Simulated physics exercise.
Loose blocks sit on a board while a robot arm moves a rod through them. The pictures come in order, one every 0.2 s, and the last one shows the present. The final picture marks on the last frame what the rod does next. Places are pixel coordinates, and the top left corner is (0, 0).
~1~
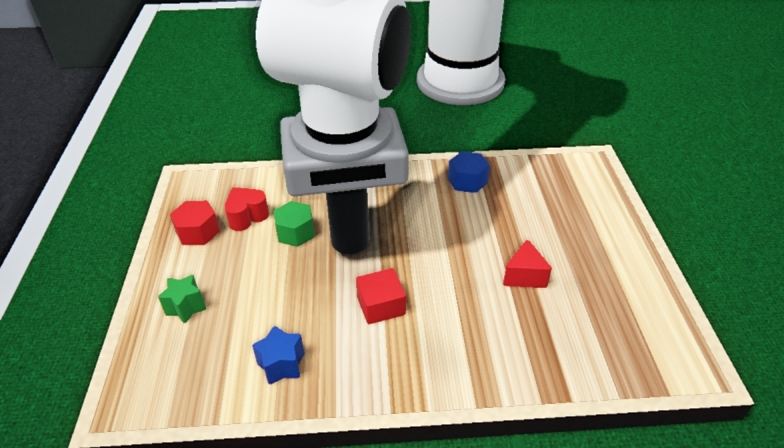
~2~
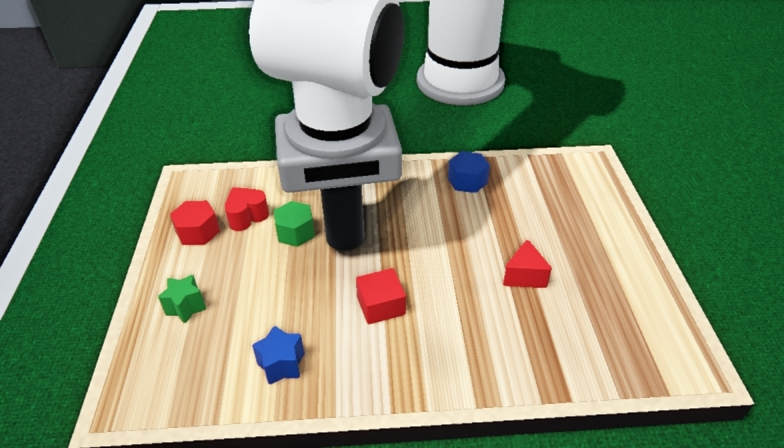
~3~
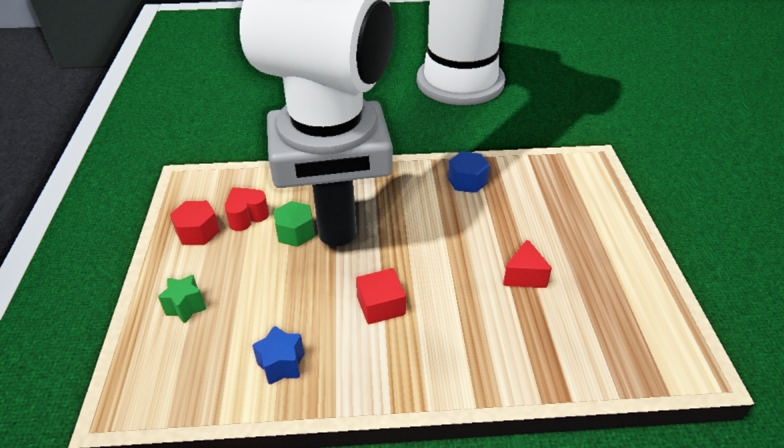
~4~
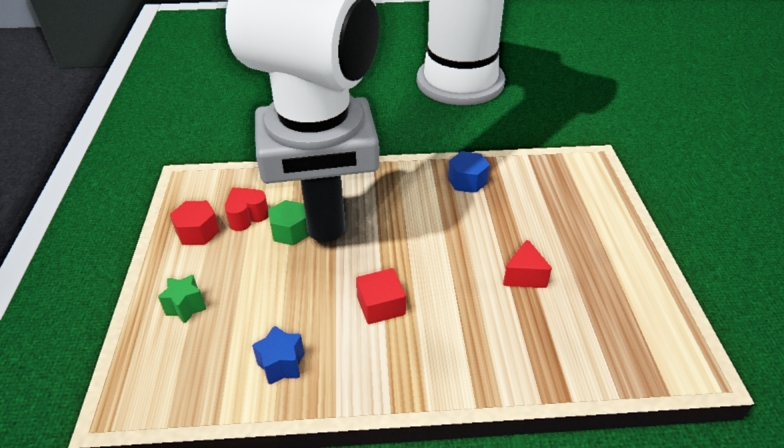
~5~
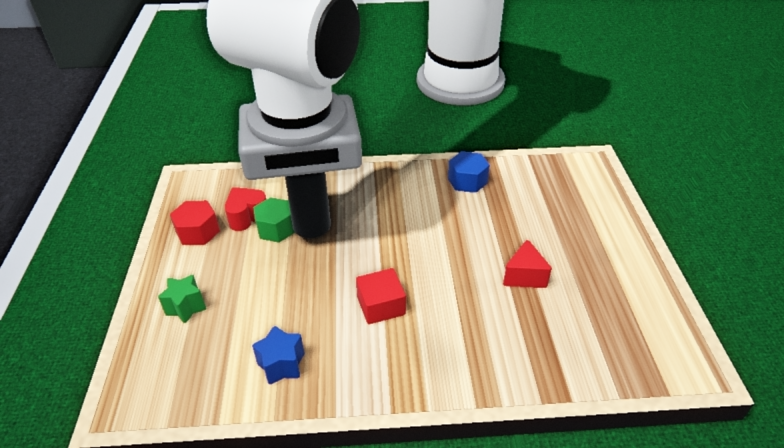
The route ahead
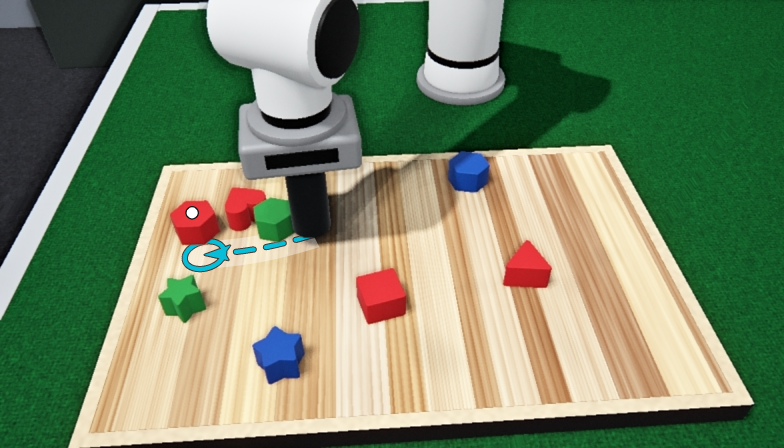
A white robot arm holding a black rod reaches over a pale striped wooden board on a green surface, seen from above at a fixed angle. Red, green and blue blocks lie scattered there, with a green hexagon beside a red heart at upper left, stars below and a red triangle at right. The rod slides left and nudges the green hexagon leftward toward the heart.
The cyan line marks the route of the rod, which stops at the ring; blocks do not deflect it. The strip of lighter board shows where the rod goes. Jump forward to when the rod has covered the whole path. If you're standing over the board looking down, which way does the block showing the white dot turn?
The sense of turning is anti-clockwise.
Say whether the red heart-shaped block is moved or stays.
When the path is over, the red heart-shaped block has left its spot.
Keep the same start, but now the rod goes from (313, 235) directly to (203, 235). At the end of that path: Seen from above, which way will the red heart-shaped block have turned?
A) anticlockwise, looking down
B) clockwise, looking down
B
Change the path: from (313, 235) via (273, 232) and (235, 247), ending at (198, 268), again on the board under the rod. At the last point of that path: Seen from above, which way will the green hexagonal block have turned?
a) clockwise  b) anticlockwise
a.
The drawn path runs from (313, 235) through (278, 244) and (242, 251) to (205, 255); the dot is on the red hexagonal block.
The first path, step by step. One third of the way, rod at (275, 236); red heart-shaped block at (234, 192); green hexagonal block at (248, 209), turned 50° clockwise.
Two thirds of the way, rod at (239, 242); red hexagonal block at (186, 212); red heart-shaped block at (229, 187), turned 25° clockwise; green hexagonal block at (228, 209), turned 85° clockwise.
At the end, rod at (202, 246); green star-shaped block not moved; red hexagonal block at (184, 211), turned 20° anticlockwise; red heart-shaped block at (229, 186), turned 30° clockwise; green hexagonal block at (225, 208), turned 95° clockwise.
